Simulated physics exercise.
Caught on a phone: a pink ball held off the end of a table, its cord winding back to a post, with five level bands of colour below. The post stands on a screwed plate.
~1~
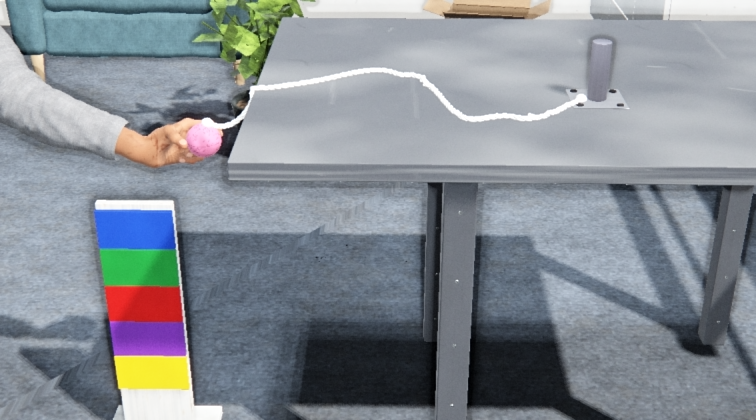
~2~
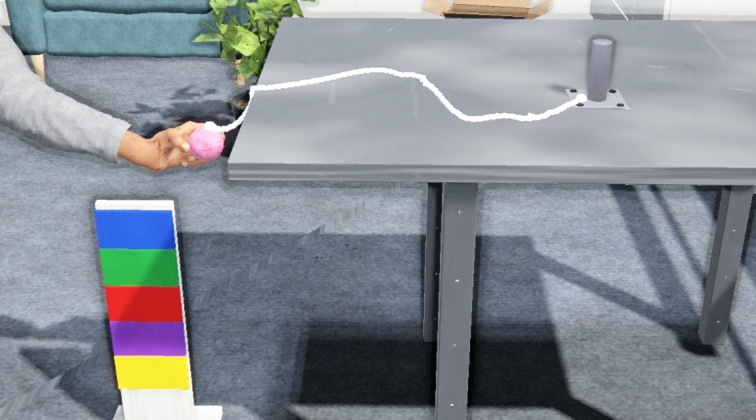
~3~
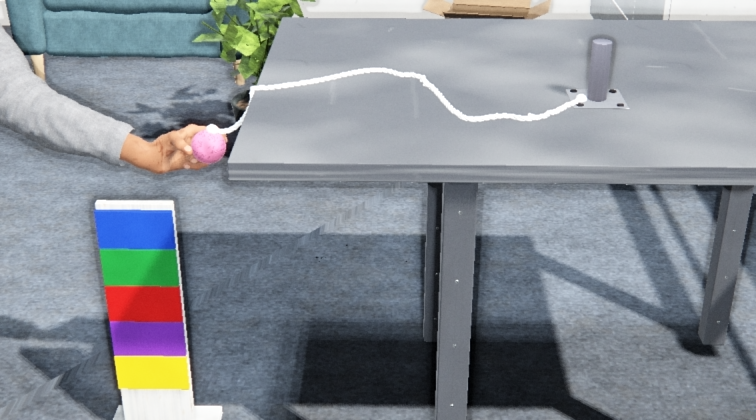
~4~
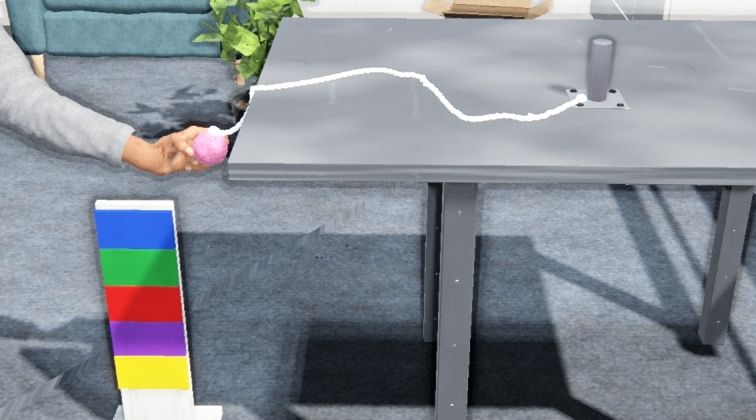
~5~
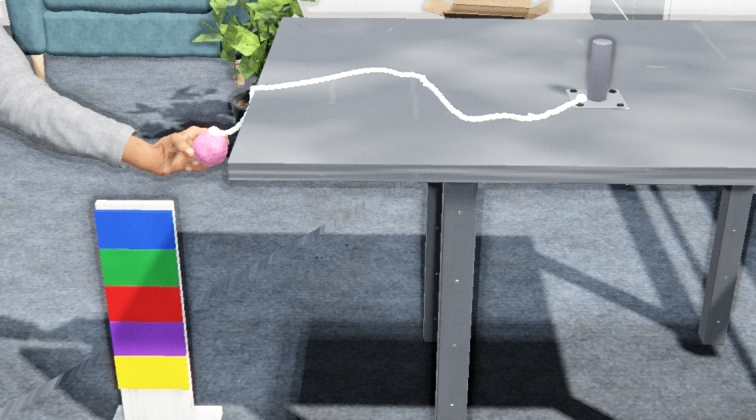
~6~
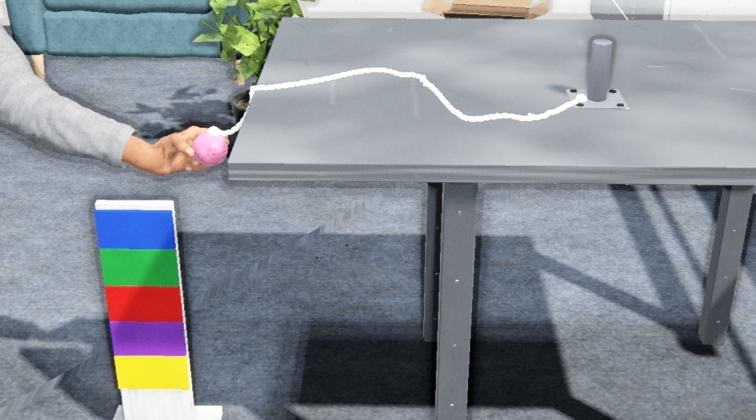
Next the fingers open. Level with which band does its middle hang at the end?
Its middle rests at the red band.
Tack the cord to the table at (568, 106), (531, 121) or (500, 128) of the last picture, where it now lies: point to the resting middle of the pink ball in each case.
The places are (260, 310), (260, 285) and (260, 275).
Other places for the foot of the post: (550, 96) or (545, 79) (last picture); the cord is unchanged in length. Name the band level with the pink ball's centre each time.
Try by try: Purple; purple.
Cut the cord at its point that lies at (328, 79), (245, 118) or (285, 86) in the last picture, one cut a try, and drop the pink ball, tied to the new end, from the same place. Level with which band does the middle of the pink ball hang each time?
Taking them in turn: Above them all; green; blue.
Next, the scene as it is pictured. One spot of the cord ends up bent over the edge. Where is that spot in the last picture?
That spot is around (394, 73).
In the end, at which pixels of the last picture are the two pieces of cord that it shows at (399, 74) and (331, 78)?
They go to (258, 98) and to (255, 171).
Early on, ball near (251, 284); level with green.
Midway, ball near (276, 321); level with red.
Finally, ball near (263, 318); level with red. The red one.
